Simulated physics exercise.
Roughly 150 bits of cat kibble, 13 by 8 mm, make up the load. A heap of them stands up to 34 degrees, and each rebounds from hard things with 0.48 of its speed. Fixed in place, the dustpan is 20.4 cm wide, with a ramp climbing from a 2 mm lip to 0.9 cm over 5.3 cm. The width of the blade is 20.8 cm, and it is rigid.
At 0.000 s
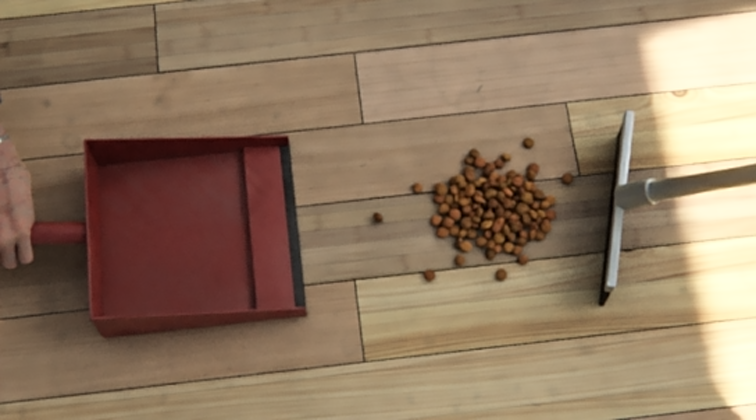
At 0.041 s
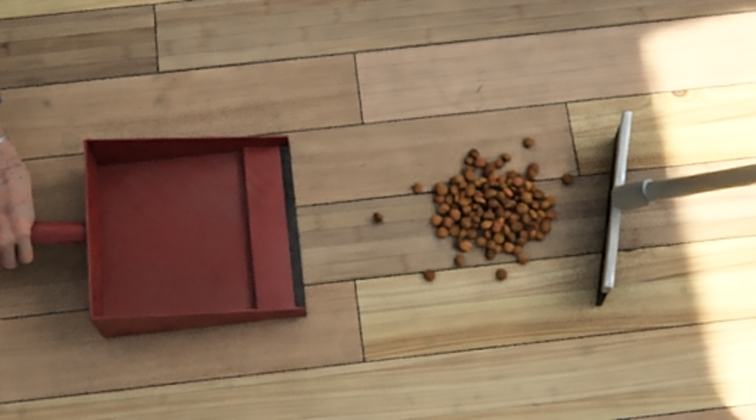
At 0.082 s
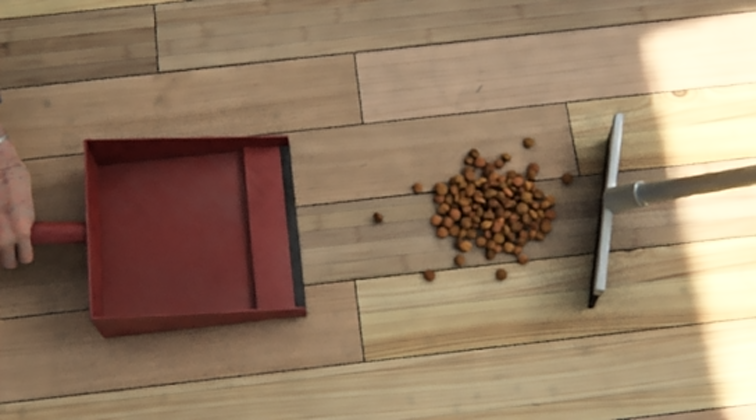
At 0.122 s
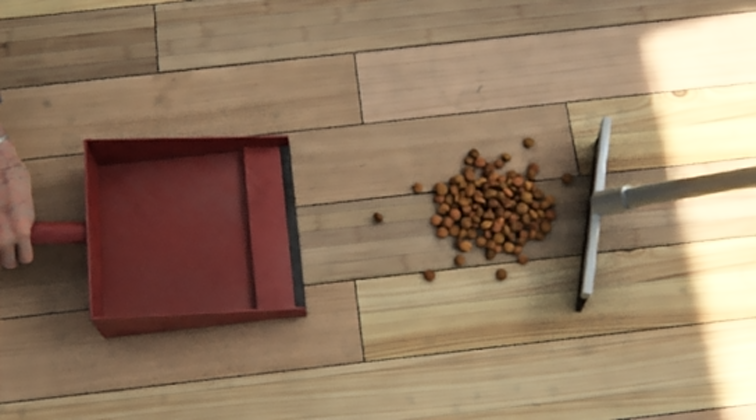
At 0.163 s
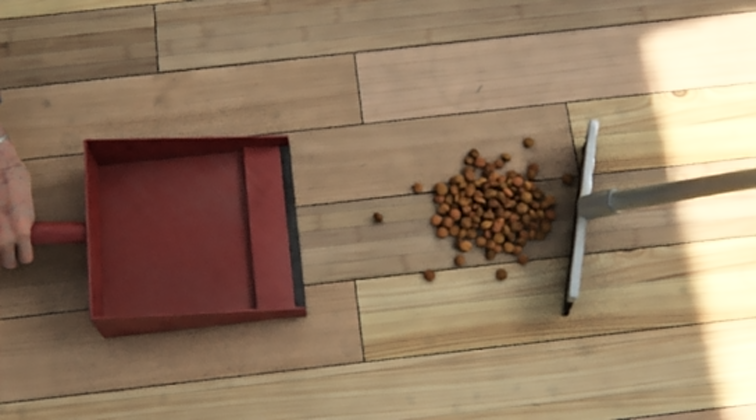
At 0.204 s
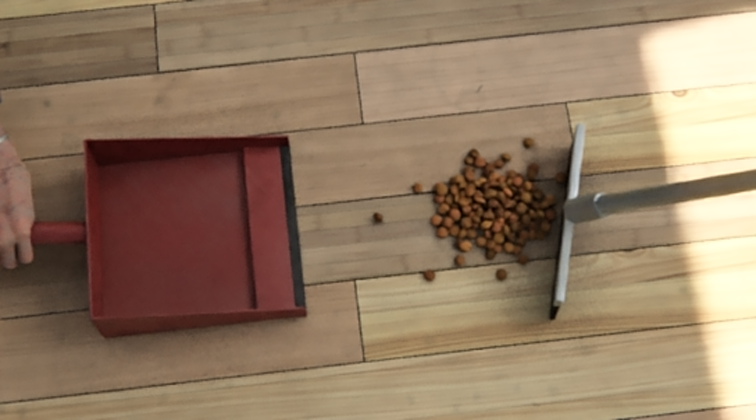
The video shows a hand holding a red dustpan still on a wooden floor beside a small heap of brown kibble, while a flat blade on a pole slides a short way left, reaching the heap's right edge.
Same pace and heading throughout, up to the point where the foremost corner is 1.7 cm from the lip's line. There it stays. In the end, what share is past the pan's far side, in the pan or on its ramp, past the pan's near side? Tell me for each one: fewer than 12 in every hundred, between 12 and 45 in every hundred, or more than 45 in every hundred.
Result: Far side: It will be a small share; pan: It will be a small share; near side: It will be a small share.
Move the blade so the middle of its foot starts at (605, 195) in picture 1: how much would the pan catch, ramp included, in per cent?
Something close to 5 percent.
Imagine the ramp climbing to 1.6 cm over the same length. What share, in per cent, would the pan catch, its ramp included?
Estimate: About 0 in a hundred.
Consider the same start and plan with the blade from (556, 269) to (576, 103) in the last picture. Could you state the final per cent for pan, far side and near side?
You'd see pan at 15, far at 40 and near at 0.
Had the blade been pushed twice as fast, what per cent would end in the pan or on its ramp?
I'd put it at close to 10 per cent.
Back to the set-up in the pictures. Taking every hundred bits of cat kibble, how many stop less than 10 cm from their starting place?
25 %.
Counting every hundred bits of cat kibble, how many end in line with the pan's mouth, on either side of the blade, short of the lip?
Around 95 in a hundred.
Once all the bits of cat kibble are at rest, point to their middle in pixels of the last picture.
Estimated resting centre: Around (336, 229).
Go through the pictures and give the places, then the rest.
Blade from (610, 287) to (628, 119), moved 0.0 cm, 0 of the pieces shifted so far; middle of the pieces at (492, 205); pan at (182, 241), in the first picture.
Blade from (607, 287) to (625, 119), moved 0.3 cm, 0 of the pieces shifted so far; middle of the pieces at (492, 205), in the second picture.
Blade from (599, 290) to (617, 121), moved 1.2 cm, 0 of the pieces shifted so far; middle of the pieces at (492, 205), in the third picture.
Blade from (586, 293) to (605, 125), moved 2.7 cm, 0 of the pieces shifted so far; middle of the pieces at (492, 205), in the fourth picture.
Blade from (572, 297) to (592, 128), moved 4.2 cm, 0 of the pieces shifted so far; middle of the pieces at (492, 205), in the fifth picture.
Blade from (559, 301) to (579, 132), moved 5.7 cm, 1 of the pieces shifted so far; middle of the pieces at (492, 205); pan at (182, 241). The blade's pace is about 0.37 m/s, heading 10 degrees towards the viewer's side, in the sixth picture.
After 0.53 s, middle of the blade 17 cm from the lip; 0 % over the lip, far side 0 %, near side 0 %.
Then, at 0.75 s, middle of the blade 9 cm from the lip; 0 % over the lip, far side 0 %, near side 0 %.
Then, at 1.08 s, middle of the blade 5 cm from the lip; 0 % over the lip, far side 0 %, near side 5 %.
In the end, at 1.4 s, far side 0 %, pan 0 %, near side 5 %, in front of the lip or behind the blade 95 %.
